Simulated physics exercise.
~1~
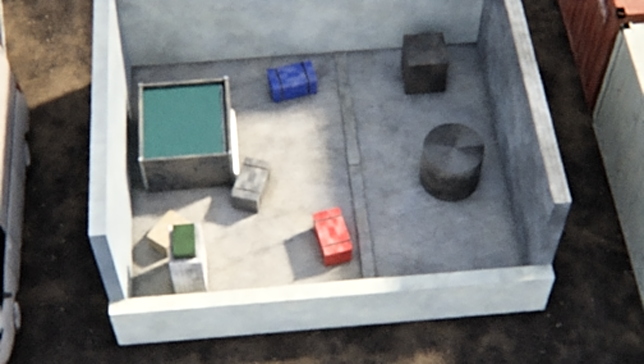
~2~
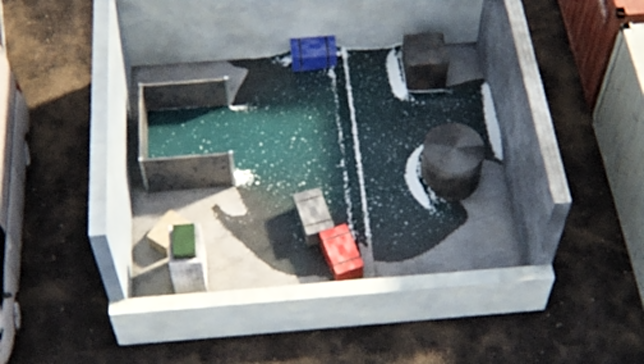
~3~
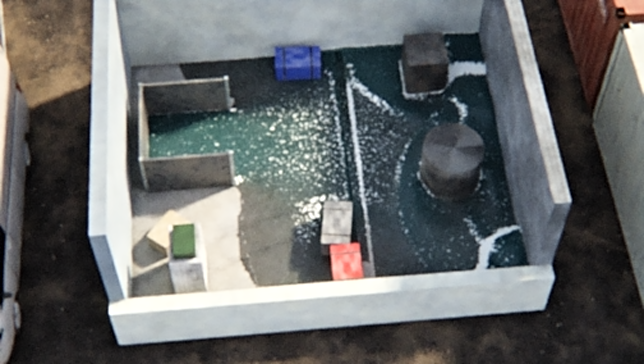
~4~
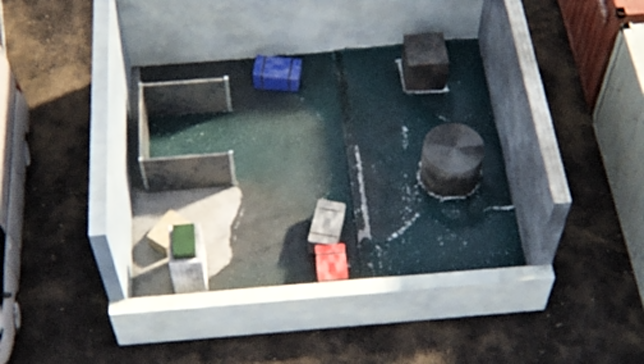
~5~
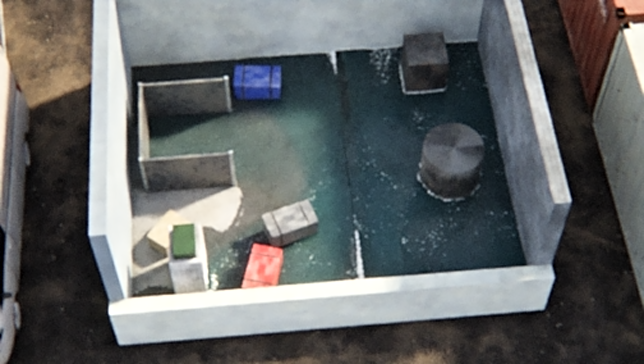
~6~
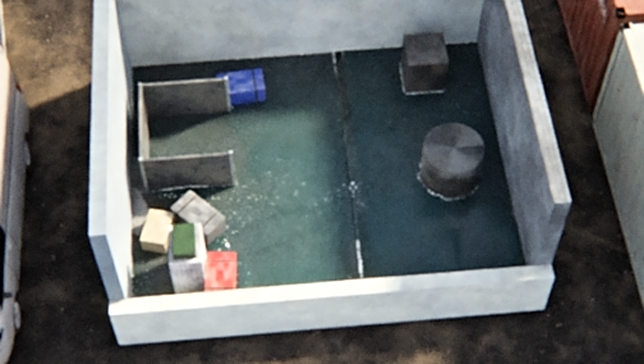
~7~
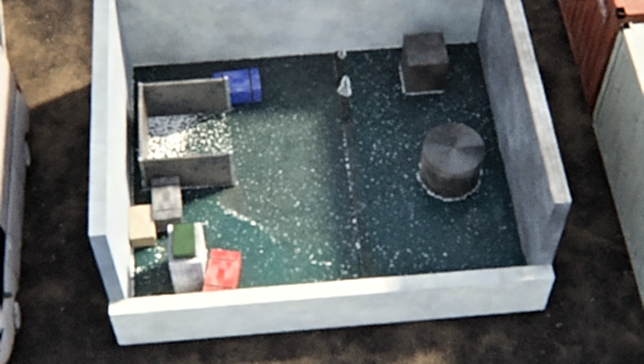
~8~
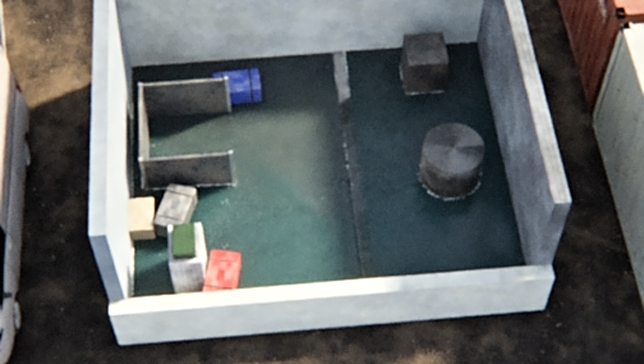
Dark green water burst from an open tank and spread across a walled yard, pushing a red, a blue and a grey box rightward before they drifted back left, ending near the left side with the floor flooded around them.
